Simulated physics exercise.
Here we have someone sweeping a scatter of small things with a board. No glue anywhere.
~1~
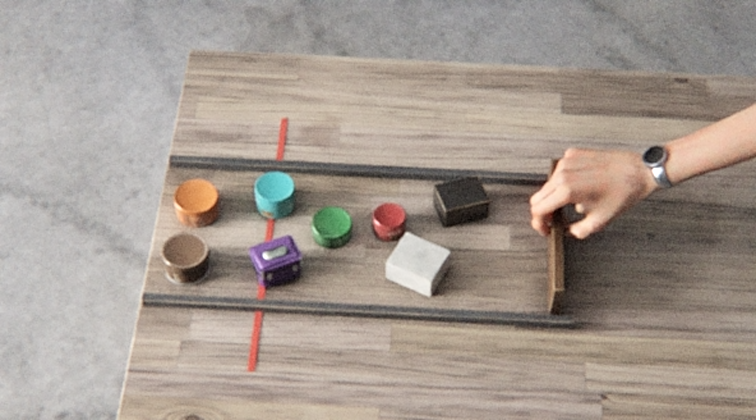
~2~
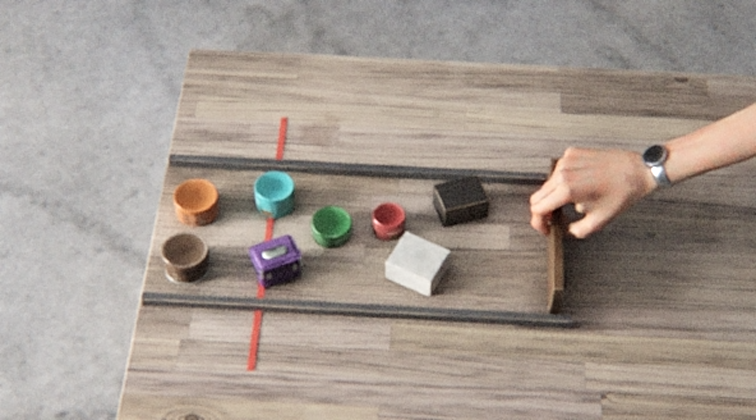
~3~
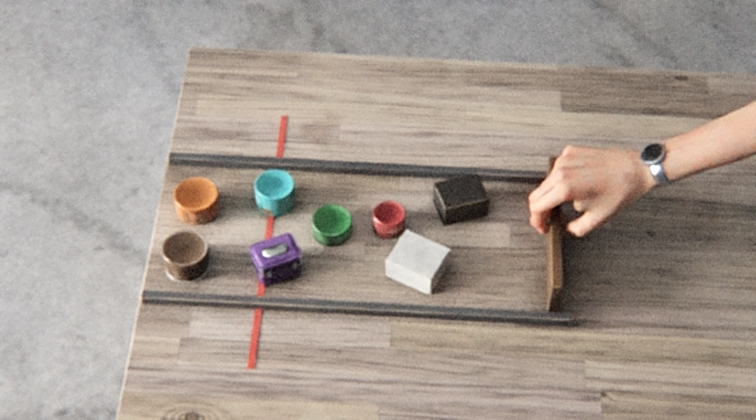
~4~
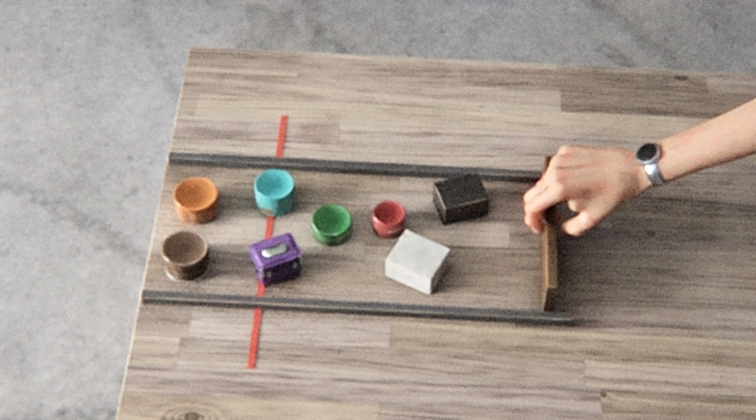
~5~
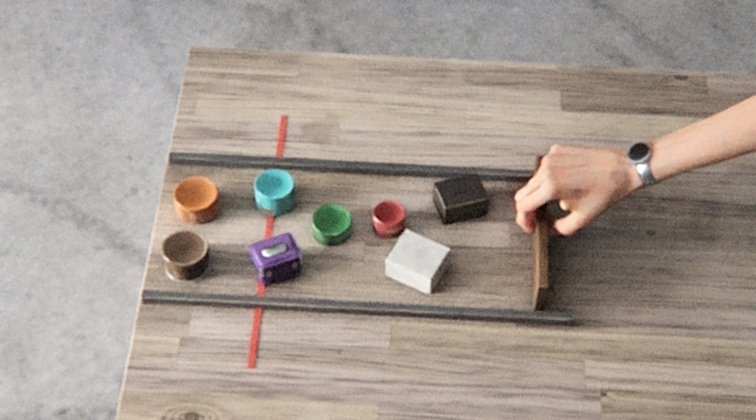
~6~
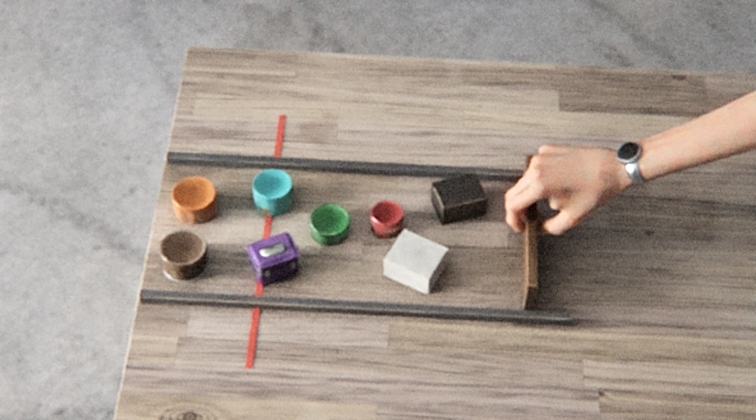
At the start, a hand with a watch holds a wooden board upright at the right end of two dark rails, with small coloured tubs, a purple case and blocks scattered between them. The hand then slides the board slightly left, while the objects stay in place, untouched.
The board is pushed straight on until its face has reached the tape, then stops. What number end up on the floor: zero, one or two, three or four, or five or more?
In the end the number that fall off is zero.
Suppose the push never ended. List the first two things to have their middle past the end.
They are the brown pot, then the orange tub.
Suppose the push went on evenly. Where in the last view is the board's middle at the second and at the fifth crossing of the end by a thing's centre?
About (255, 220), then (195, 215).
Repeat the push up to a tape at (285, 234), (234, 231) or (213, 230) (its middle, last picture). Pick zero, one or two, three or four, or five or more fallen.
Taking them in turn, zero; either one or two; three or four.
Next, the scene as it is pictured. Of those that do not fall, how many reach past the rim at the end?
It comes to 2.
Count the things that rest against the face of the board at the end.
That makes 3.
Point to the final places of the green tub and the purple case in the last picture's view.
First (224, 229), then (190, 251).
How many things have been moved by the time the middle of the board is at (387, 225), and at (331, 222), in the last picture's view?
3 and 6.
Soon after, none off yet; brown pot at rest near (184, 256); orange tub at rest near (195, 201); turquoise tub at rest near (273, 193).
Then, none off yet; brown pot at rest near (181, 255); orange tub at rest near (195, 201); turquoise tub moved about its own width near (239, 191).
At rest, the number that fall off is zero.
